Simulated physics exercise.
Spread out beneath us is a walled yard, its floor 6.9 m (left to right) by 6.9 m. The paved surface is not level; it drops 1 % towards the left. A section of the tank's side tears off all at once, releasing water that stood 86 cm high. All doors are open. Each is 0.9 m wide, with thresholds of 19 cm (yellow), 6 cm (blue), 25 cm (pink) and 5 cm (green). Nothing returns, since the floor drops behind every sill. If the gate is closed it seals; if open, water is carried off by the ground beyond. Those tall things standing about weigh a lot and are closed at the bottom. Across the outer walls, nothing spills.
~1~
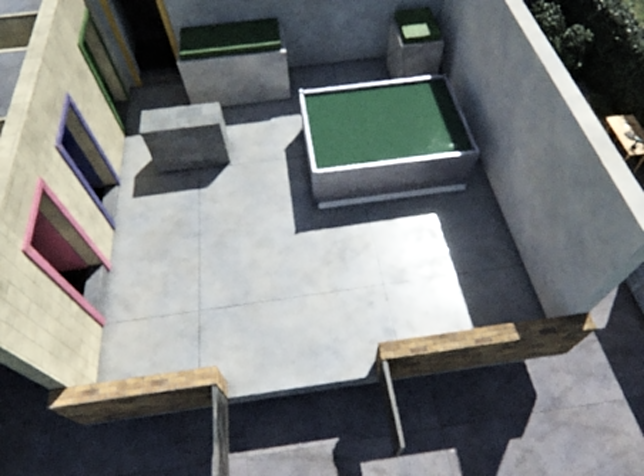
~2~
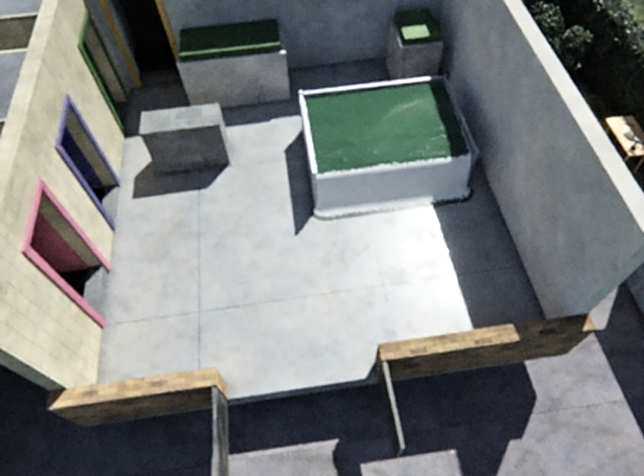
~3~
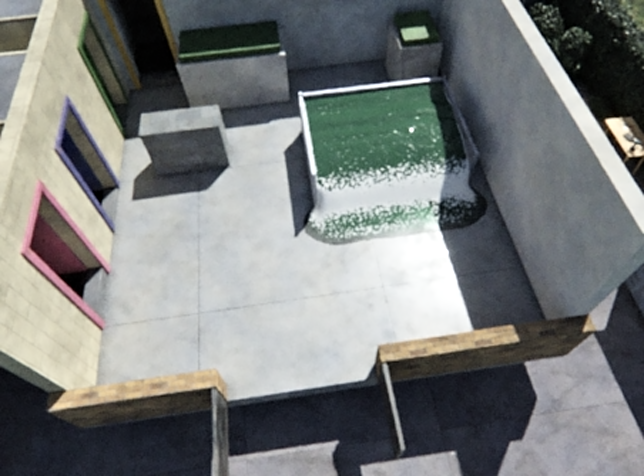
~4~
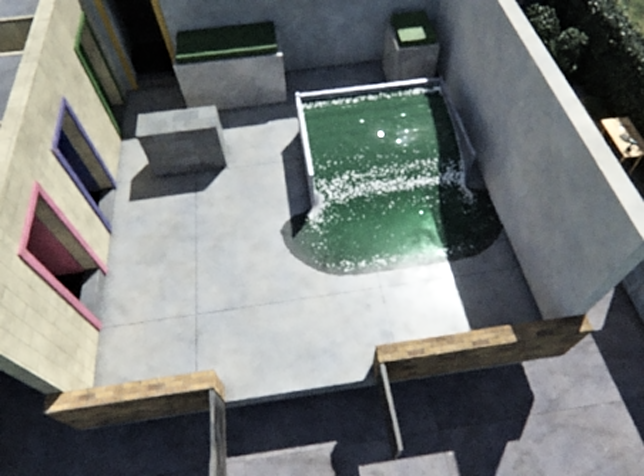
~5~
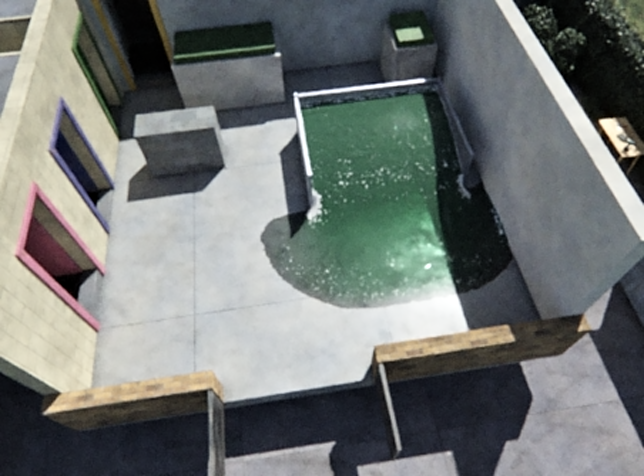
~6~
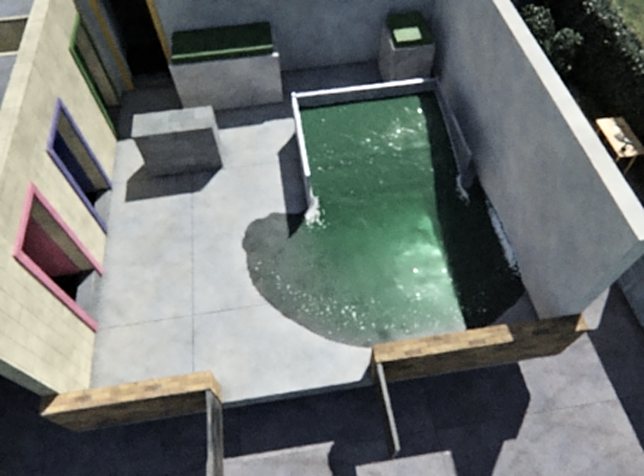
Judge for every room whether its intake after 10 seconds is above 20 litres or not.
In order: At the yellow door the water let in will remain short of the limit; at the blue door the water let in will surpass the limit; at the pink door the water let in will remain short of the limit; at the green door the water let in will surpass the limit.
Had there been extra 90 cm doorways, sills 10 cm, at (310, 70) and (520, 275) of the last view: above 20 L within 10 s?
Check, in order - pass / fail.
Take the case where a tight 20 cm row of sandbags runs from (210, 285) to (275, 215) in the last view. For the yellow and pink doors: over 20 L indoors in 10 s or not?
Then the yellow door is short of it and the pink door is short of it.
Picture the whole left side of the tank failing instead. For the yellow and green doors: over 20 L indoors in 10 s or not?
Result against the limit at yellow: Limit held; result at green: Limit broken.
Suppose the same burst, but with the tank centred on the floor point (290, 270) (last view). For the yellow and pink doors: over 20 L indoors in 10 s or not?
Result - yellow door does not exceed it, pink door does not exceed it.
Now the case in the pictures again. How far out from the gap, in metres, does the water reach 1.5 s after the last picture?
I'd put it close to 5.6 m.
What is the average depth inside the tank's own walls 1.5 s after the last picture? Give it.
22 cm.
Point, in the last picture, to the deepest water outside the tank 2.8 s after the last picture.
Roughly at pixel (88, 407).
Then, 0.7 s after the last picture water covers 35 % of the floor and is deepest (58 cm) near (527, 325); yellow door not reached, blue door not reached, pink door not reached, green door not reached.
Then, 1.5 s after the last picture water covers 40 % of the floor and is deepest (54 cm) near (509, 340); yellow door not reached, blue door not reached, pink door not reached, green door not reached.
Then, 2.8 s after the last picture water covers 45 % of the floor and is deepest (34 cm) near (88, 407); yellow door not reached, blue door not reached, pink door 4 cm at the sill, 0 L in, green door not reached.
Then, 5.3 s after the last picture water covers 80 % of the floor and is deepest (20 cm) near (90, 382); yellow door 6 cm at the sill, 0 L in, blue door 13 cm at the sill, 5 L in, pink door 19 cm at the sill, 0 L in, green door 5 cm at the sill, 0 L in.
Then, 9.3 s after the last picture water covers 95 % of the floor and is deepest (16 cm) near (179, 102); yellow door 15 cm at the sill, 2 L in, blue door 11 cm at the sill, 48 L in, pink door 12 cm at the sill, 1 L in, green door 13 cm at the sill, 36 L in.
